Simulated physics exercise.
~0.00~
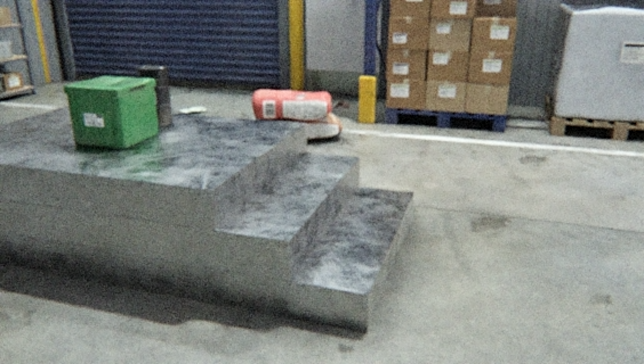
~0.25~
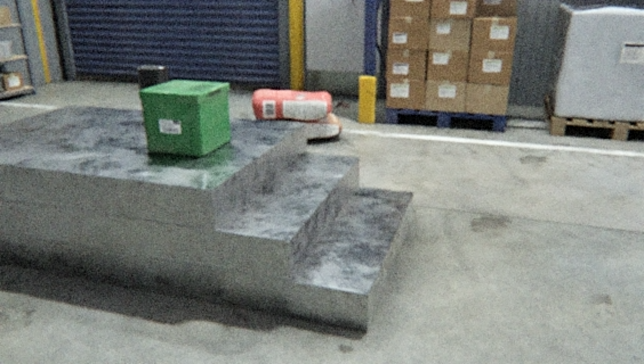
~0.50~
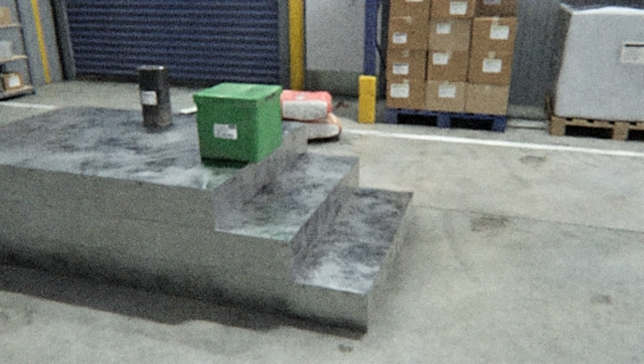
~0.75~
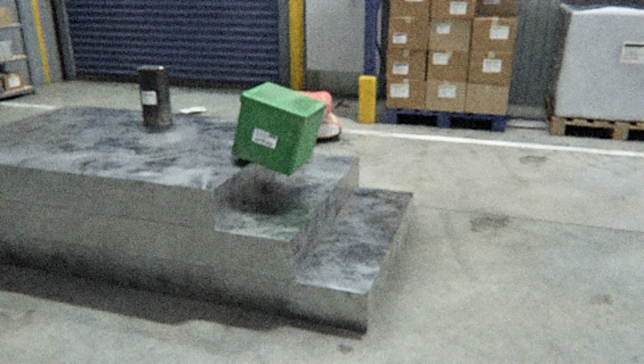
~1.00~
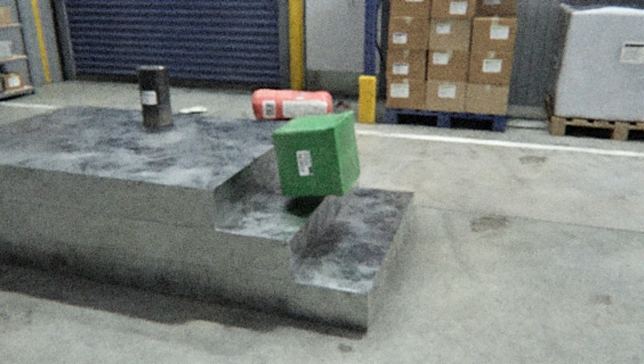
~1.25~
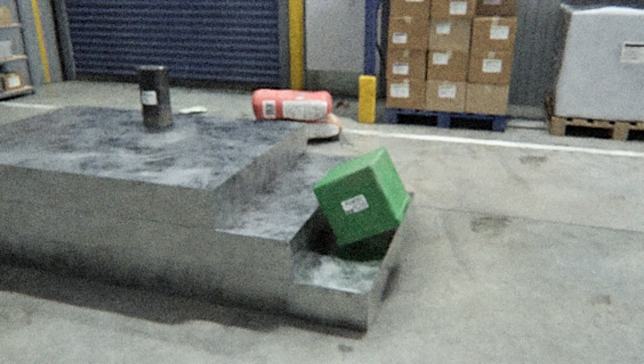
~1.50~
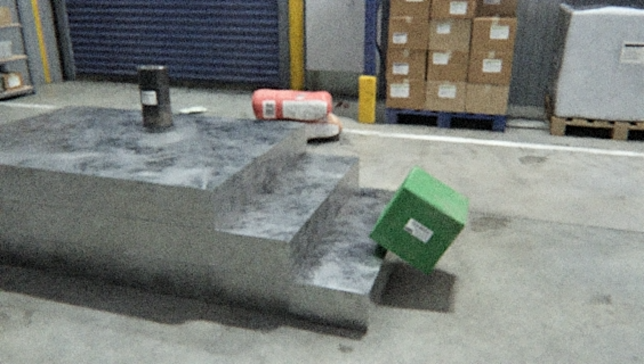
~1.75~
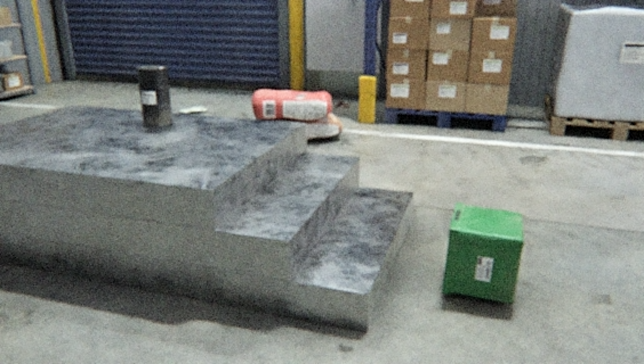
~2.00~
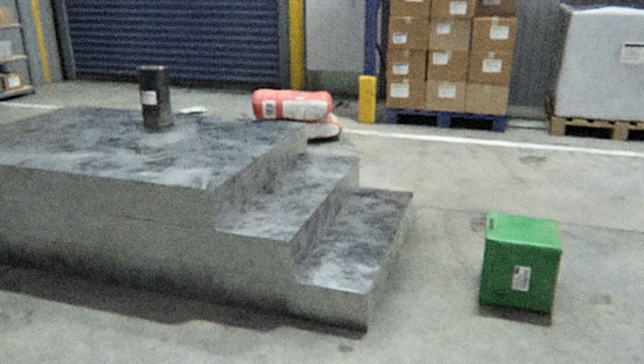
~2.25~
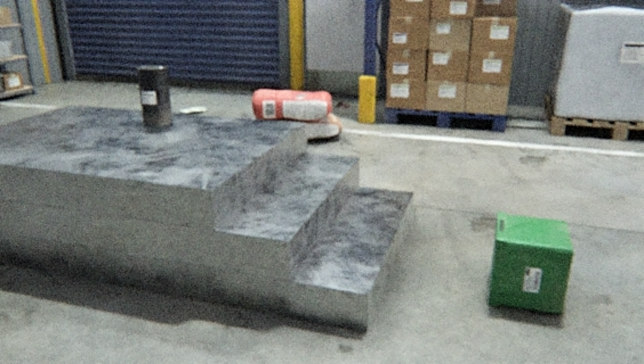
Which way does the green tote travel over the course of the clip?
The green tote travels to the right, going across the landing, down the steps and out onto the floor.
